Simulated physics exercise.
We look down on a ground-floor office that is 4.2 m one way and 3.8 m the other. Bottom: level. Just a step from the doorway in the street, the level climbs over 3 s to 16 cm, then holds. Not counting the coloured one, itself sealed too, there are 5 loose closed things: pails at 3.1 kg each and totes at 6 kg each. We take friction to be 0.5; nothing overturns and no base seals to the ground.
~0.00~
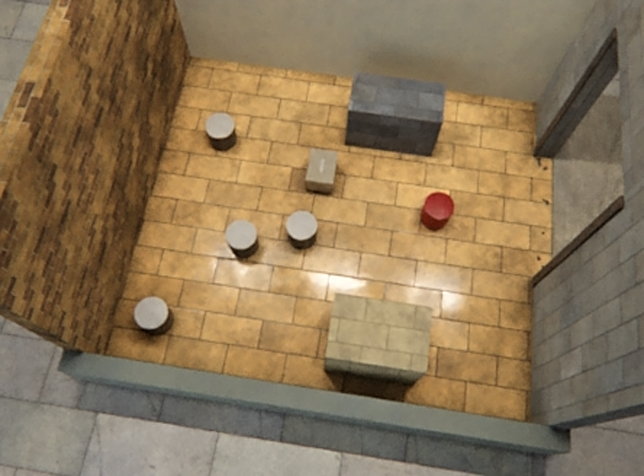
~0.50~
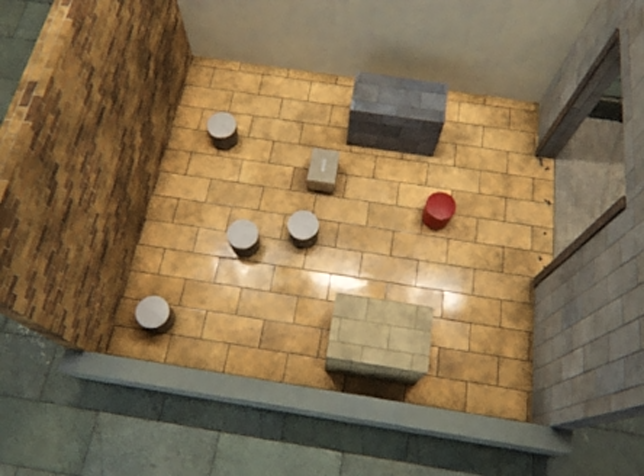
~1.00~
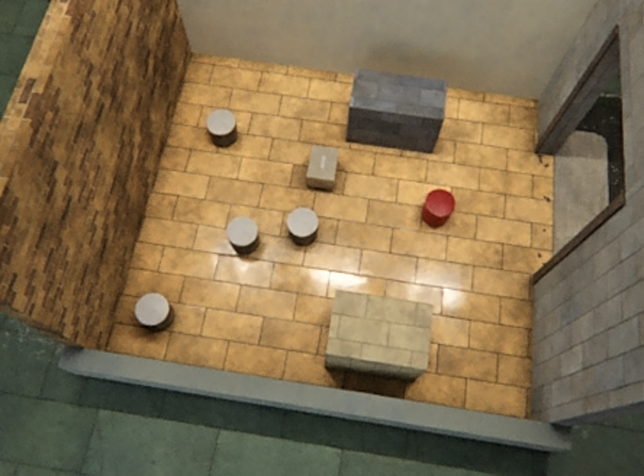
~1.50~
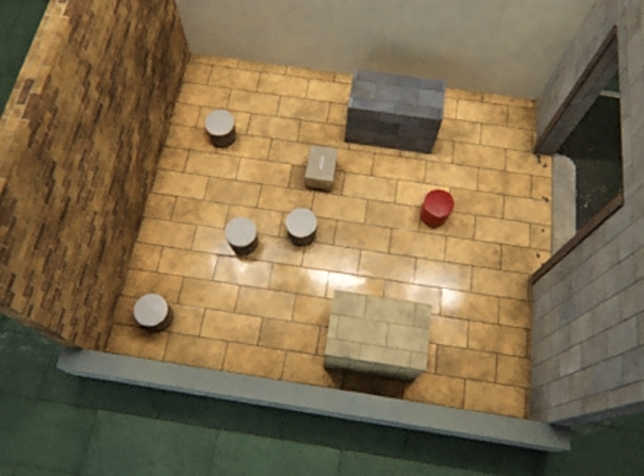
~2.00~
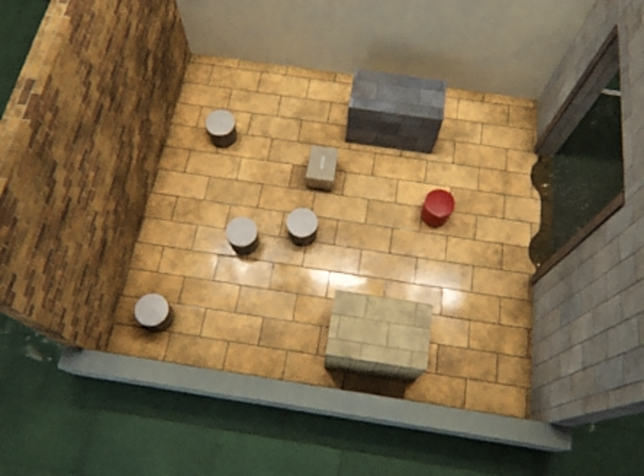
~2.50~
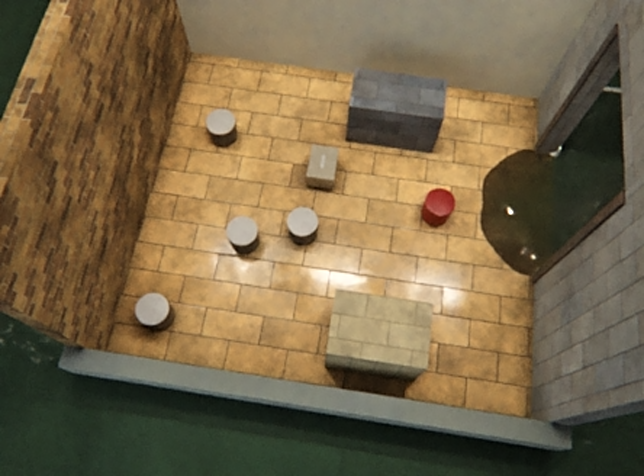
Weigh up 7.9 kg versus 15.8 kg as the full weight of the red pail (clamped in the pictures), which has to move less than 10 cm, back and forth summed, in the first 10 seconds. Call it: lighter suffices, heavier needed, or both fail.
Heavier needed.
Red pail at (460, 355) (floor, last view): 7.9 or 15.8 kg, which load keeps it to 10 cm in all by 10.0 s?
The answer: Either weight will do.
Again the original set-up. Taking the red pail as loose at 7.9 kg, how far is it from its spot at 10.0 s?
Shift: Roughly 100 cm.
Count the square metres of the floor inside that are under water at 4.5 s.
Roughly 6.0 m2 of it is wet.
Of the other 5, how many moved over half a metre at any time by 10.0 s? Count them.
That comes to 4.
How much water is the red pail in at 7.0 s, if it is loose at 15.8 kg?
6 cm, roughly.
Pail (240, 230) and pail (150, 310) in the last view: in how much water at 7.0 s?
About 3 and 3 cm.
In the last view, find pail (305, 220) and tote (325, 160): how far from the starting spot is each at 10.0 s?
150 cm and 150 cm respectively.
After 3.5 s the red pail would be 3 cm from its start with 7.9 kg and 0 cm from its start with 15.8 kg; 5 cm of water round it then.
After 4.5 s the red pail would be 38 cm from its start with 7.9 kg and 0 cm from its start with 15.8 kg; 7 cm of water round it then.
After 7.0 s the red pail would be 65 cm from its start with 7.9 kg and 0 cm from its start with 15.8 kg; 6 cm of water round it then.
After 10.0 s the red pail would be 97 cm from its start with 7.9 kg and 0 cm from its start with 15.8 kg; 7 cm of water round it then.
